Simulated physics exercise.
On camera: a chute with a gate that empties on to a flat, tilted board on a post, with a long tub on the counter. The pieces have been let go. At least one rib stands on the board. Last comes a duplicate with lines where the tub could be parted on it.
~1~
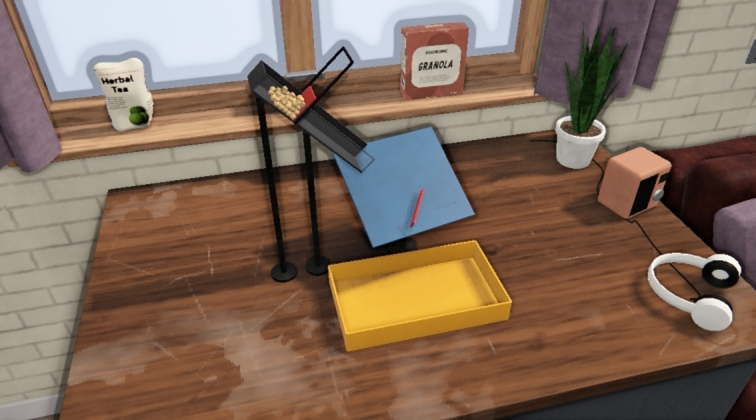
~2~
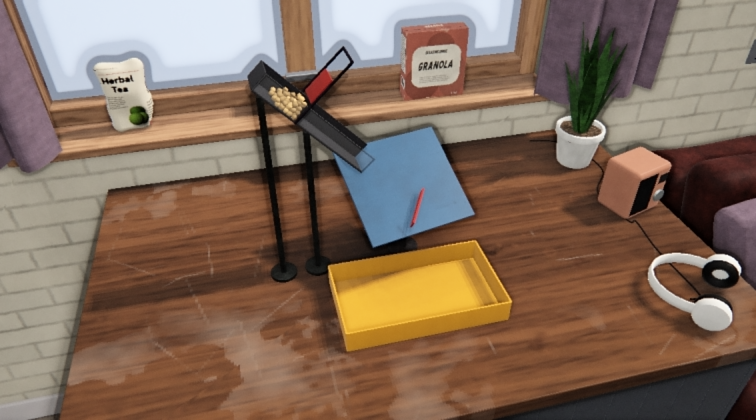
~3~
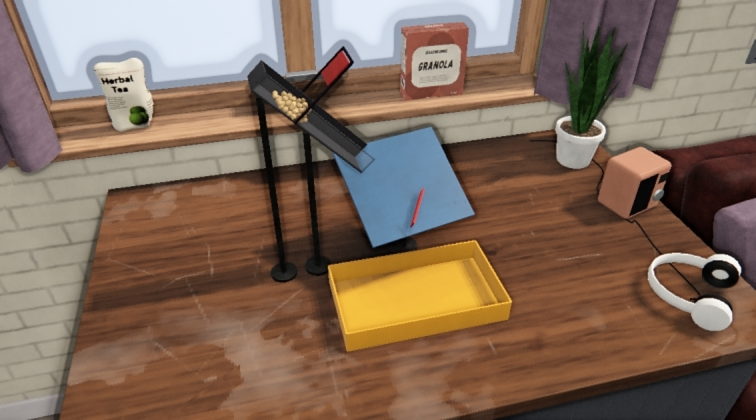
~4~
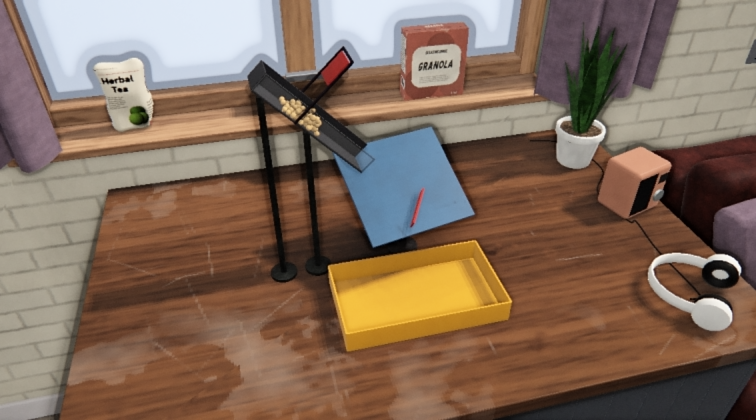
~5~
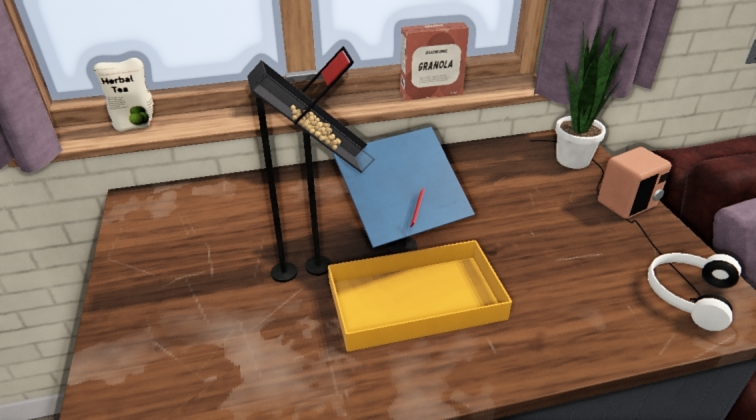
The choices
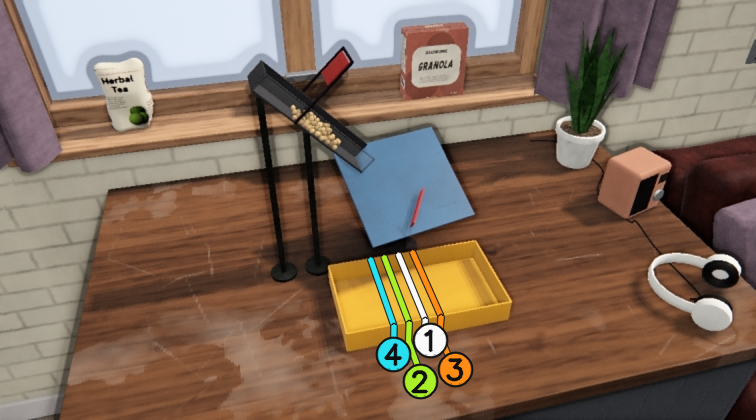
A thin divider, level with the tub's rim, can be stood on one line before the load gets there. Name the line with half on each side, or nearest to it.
The best line is 1.
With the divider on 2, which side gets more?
The right side.
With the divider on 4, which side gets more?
Right.
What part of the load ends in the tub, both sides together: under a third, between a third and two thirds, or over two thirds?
Over two thirds.
On the marked copy, line 1 crosses the front rim at (424, 319); line 2 crosses the front rim at (408, 322); line 3 crosses the front rim at (440, 315); line 4 crosses the front rim at (393, 325).
With 1, of what is caught, close to half on the left of the divider, close to half on the right.
With 2, of what is caught, a small share on the left of the divider, all but a few on the right.
With 3, of what is caught, the bulk on the left of the divider, a small share on the right.
With 4, of what is caught, only a few on the left of the divider, all but a few on the right.
